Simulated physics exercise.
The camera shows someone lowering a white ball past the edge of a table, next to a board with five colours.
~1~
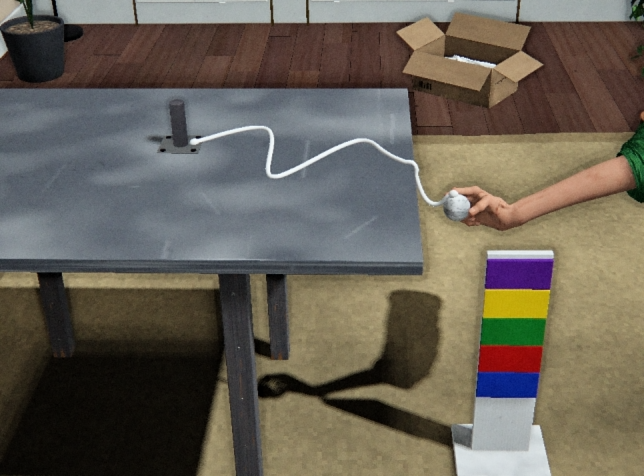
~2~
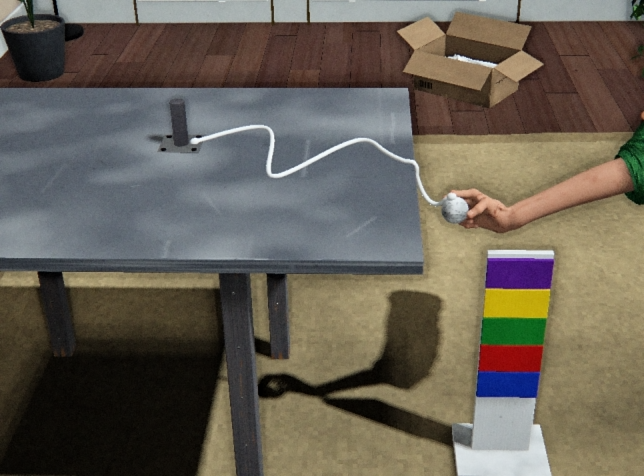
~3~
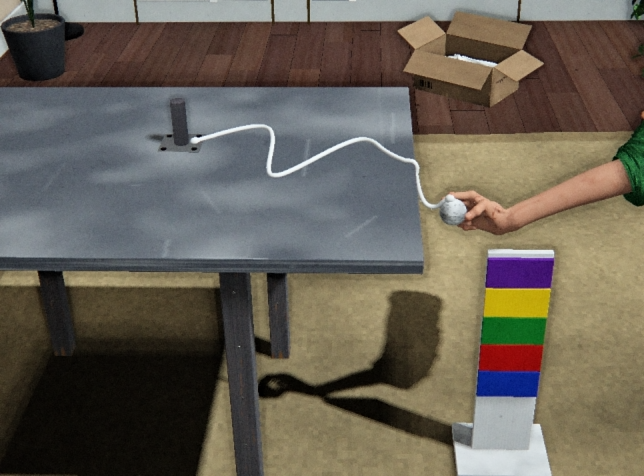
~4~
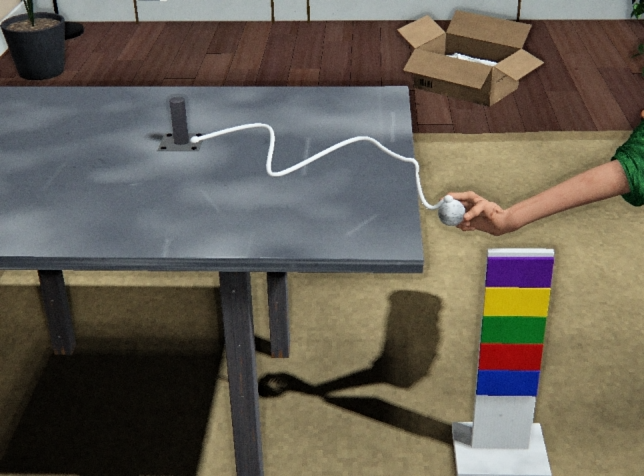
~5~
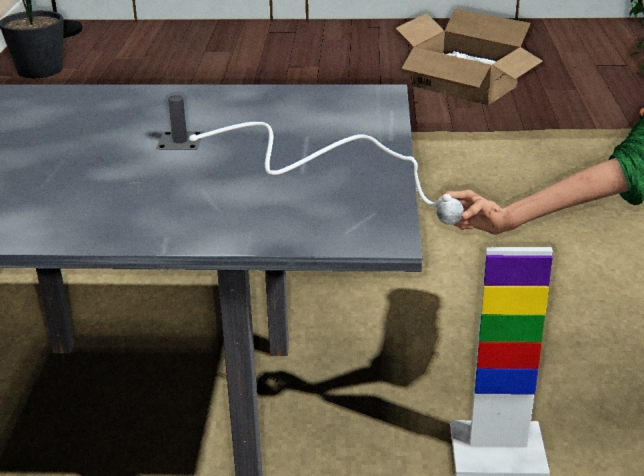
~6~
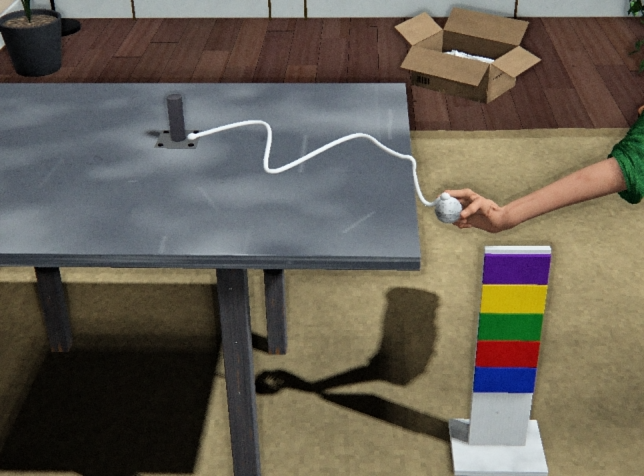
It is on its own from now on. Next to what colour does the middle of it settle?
Next to blue.
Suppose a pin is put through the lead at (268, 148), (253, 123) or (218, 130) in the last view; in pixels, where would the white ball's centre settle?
Near (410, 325), then (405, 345), then (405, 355).
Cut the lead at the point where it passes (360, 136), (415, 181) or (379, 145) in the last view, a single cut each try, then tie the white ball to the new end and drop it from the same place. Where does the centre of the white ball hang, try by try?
Try by try: (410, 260), (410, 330) and (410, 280).
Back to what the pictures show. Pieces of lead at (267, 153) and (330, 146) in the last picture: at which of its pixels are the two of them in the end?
Final spots: (342, 149), then (410, 205).
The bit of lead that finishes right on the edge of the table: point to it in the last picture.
Check around (294, 164) - that's where it is.
A little later, ball near (434, 326); level with green.
Next, ball near (390, 355); level with blue.
Later still, ball near (412, 367); level with blue.
When it is over, ball near (403, 363); level with blue. At blue.
